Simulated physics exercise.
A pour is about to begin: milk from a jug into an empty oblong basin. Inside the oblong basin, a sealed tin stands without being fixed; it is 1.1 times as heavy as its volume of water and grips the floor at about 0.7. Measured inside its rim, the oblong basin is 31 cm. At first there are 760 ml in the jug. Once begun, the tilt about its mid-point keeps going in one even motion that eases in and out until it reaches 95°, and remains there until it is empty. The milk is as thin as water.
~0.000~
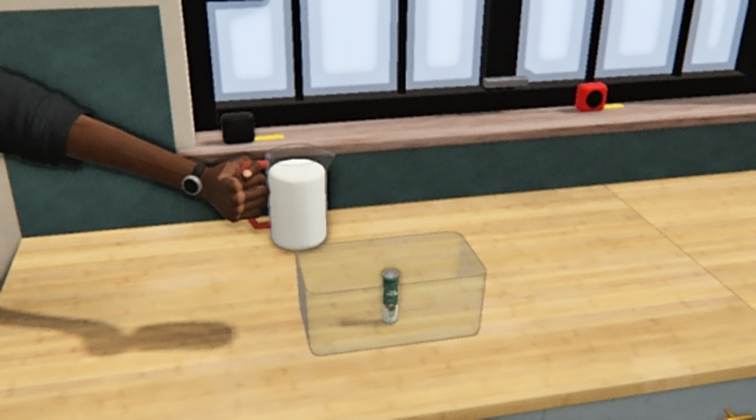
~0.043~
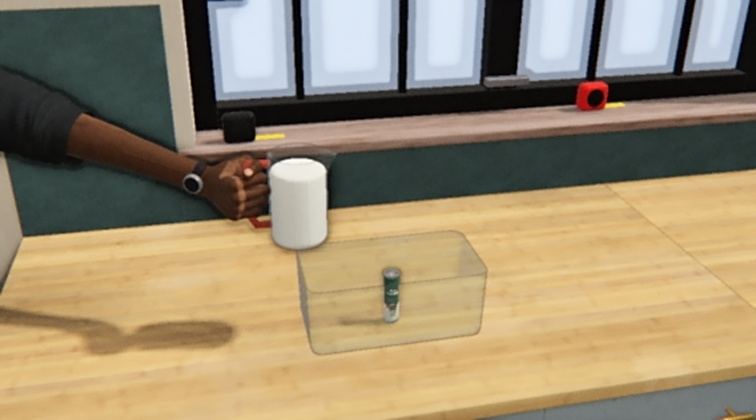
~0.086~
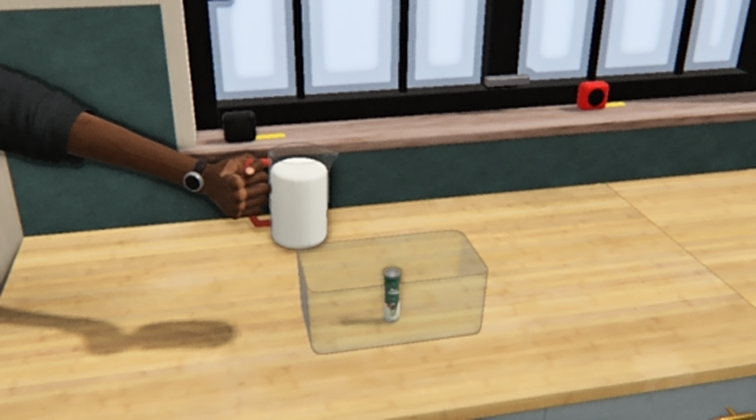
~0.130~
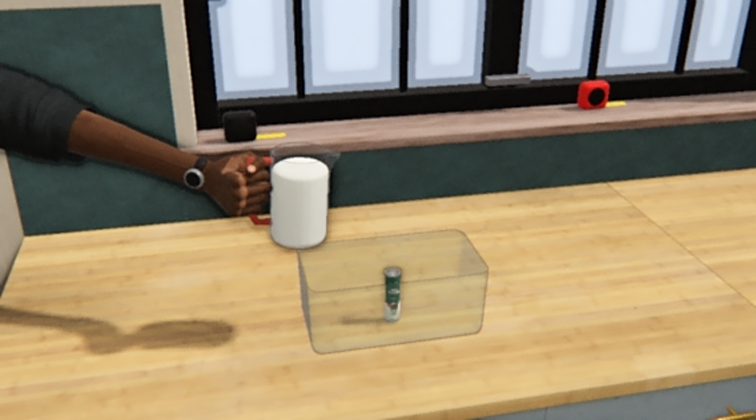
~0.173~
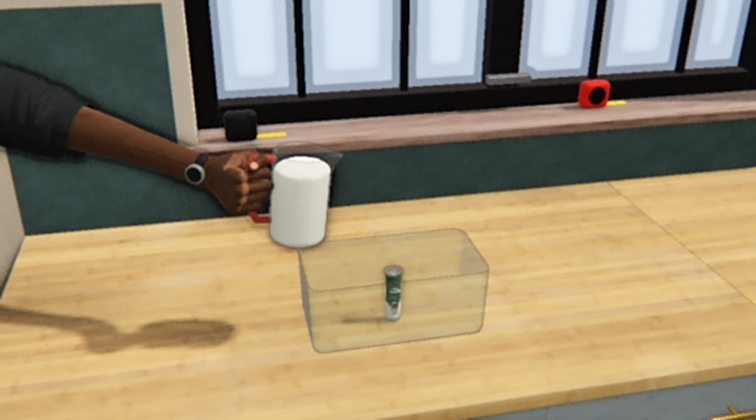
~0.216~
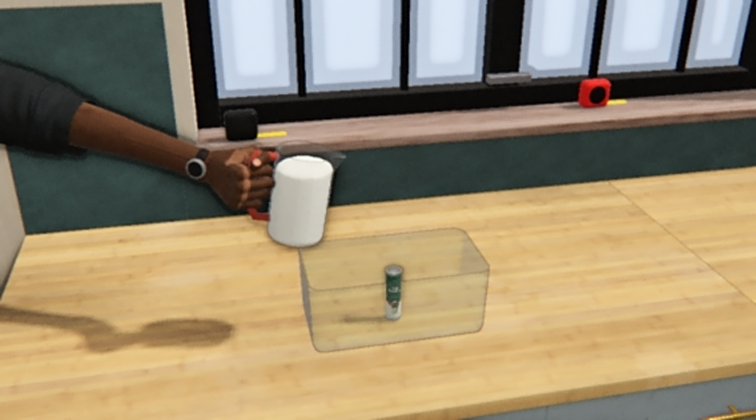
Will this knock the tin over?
Yes, it is knocked over.
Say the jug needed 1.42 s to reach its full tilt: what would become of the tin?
Then it tips over.
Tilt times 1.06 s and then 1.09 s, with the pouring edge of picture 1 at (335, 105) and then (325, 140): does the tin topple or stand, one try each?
First it stays on its base; then it tips over.
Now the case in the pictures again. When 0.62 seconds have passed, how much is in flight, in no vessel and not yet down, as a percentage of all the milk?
About 6 per cent.
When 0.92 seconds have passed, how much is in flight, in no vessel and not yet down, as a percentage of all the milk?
Airborne fraction: Approx. 16 %.
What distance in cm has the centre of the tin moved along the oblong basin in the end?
The middle of the tin ends some 7.0 cm along the basin.
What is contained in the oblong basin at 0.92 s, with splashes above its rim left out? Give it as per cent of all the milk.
I'd say roughly 24 in a hundred of it.
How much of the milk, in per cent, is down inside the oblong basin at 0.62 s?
0 %, more or less.
After 0.62 s the tilt is 60° and 94 per cent is still to pour; the tin stands where it began.
After 0.92 s the tilt is 91° and 59 per cent is still to pour; the tin stands where it began.
After 1.22 s the tilt is 95° and 19 per cent is still to pour; the tin stands where it began.
After 1.56 s the tilt is 95° and 6 per cent is still to pour; the tin lies on its side.
In the end the tin lies on its side.
